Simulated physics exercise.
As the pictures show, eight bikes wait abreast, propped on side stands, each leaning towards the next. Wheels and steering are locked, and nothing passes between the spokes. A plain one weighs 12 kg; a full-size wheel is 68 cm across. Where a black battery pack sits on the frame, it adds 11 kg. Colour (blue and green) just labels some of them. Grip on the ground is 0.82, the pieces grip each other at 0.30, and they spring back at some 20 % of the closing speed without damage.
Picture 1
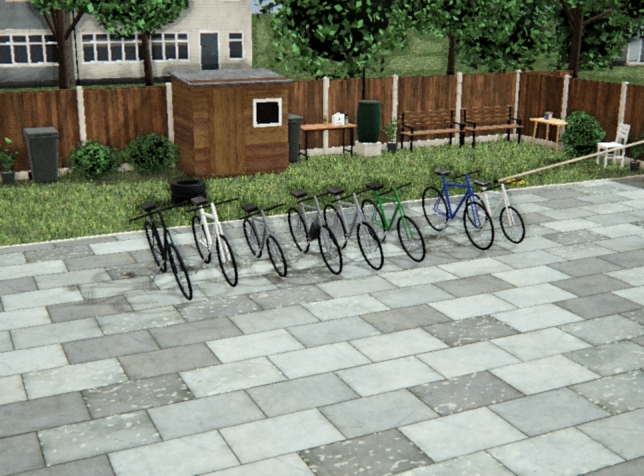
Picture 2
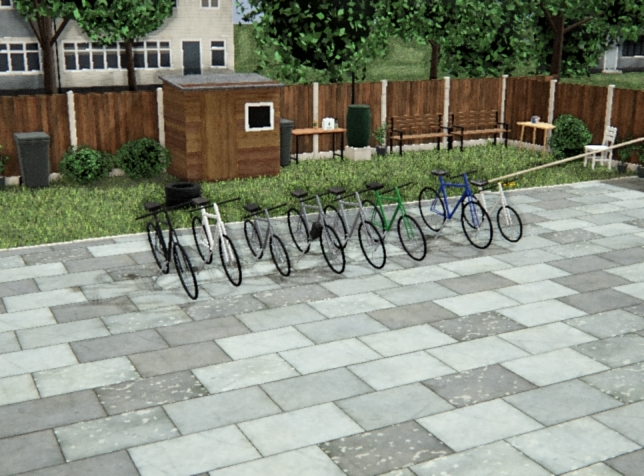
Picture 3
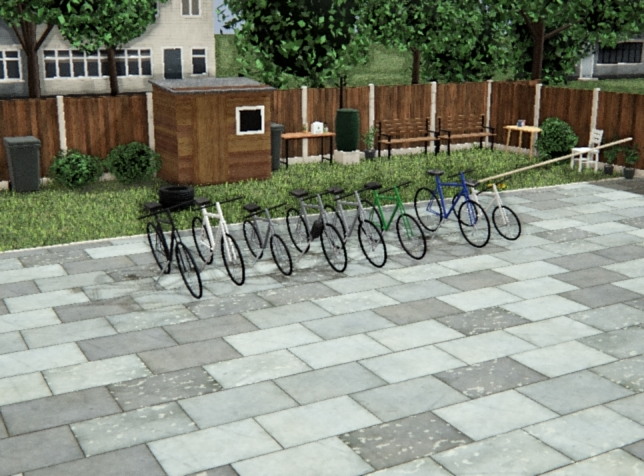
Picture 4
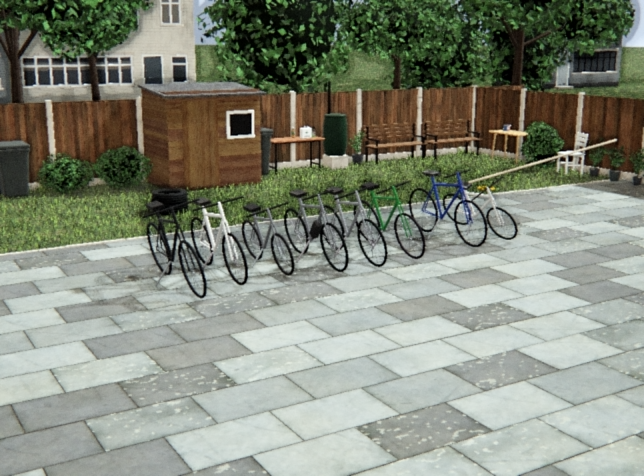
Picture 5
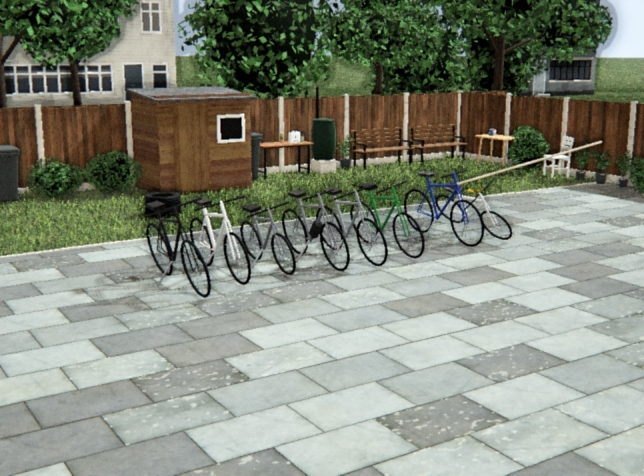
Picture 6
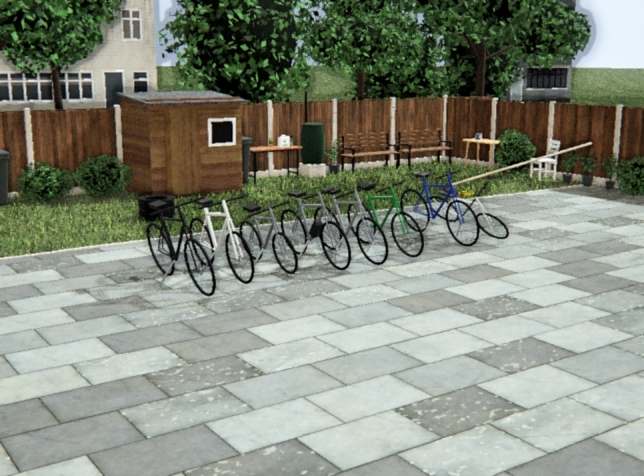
Several bicycles stood in a row on a paved yard before a fence and shed while a long pole at the right pushed the end one, which leaned over further beside the blue bike.
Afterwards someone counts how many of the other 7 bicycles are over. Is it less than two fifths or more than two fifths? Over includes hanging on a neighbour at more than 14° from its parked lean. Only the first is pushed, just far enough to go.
The part is upwards of two fifths.
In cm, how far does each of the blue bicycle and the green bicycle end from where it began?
Moved: Blue 70, green 70.
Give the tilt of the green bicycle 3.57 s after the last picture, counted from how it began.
About 70°.
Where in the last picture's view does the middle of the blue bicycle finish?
Near (408, 231).
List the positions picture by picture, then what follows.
In the first frame (places mark the middle of the side facing us; the camera moves round a little), pole end (497, 182) 12 cm from the first bicycle; blue bicycle (438, 209); green bicycle (372, 223); the rest undisturbed.
Pole end 6 mm from the first bicycle; green bicycle (372, 223), in the second frame.
Pole end pushing; green bicycle (371, 222); the rest undisturbed, in the third frame.
Pole end pushing; green bicycle (369, 222); the rest undisturbed, in the fourth frame.
Pole end pushing; green bicycle (368, 222); the rest undisturbed, in the fifth frame.
Pole end stopped; blue bicycle (421, 209); green bicycle (366, 222); the rest undisturbed, in the sixth frame.
Then, 0.73 s after the last picture, 1 of the 7 other bicycles over; blue bicycle leaning 45°.
Then, 1.79 s after the last picture, 3 of the 7 other bicycles over; blue bicycle lying flat; green bicycle leaning 44°.
Then, 2.79 s after the last picture, 5 of the 7 other bicycles over; blue bicycle lying flat; green bicycle leaning 65°.
Then, 3.57 s after the last picture, 7 of the 7 other bicycles over; blue bicycle lying flat; green bicycle leaning 67°.
At rest, 7 of the 7 other bicycles over; blue bicycle lying flat; green bicycle leaning 67°. That is 100 per cent. Not one is left standing. As the last picture would show them, middles, blue bicycle near (408, 231), green bicycle near (349, 237).
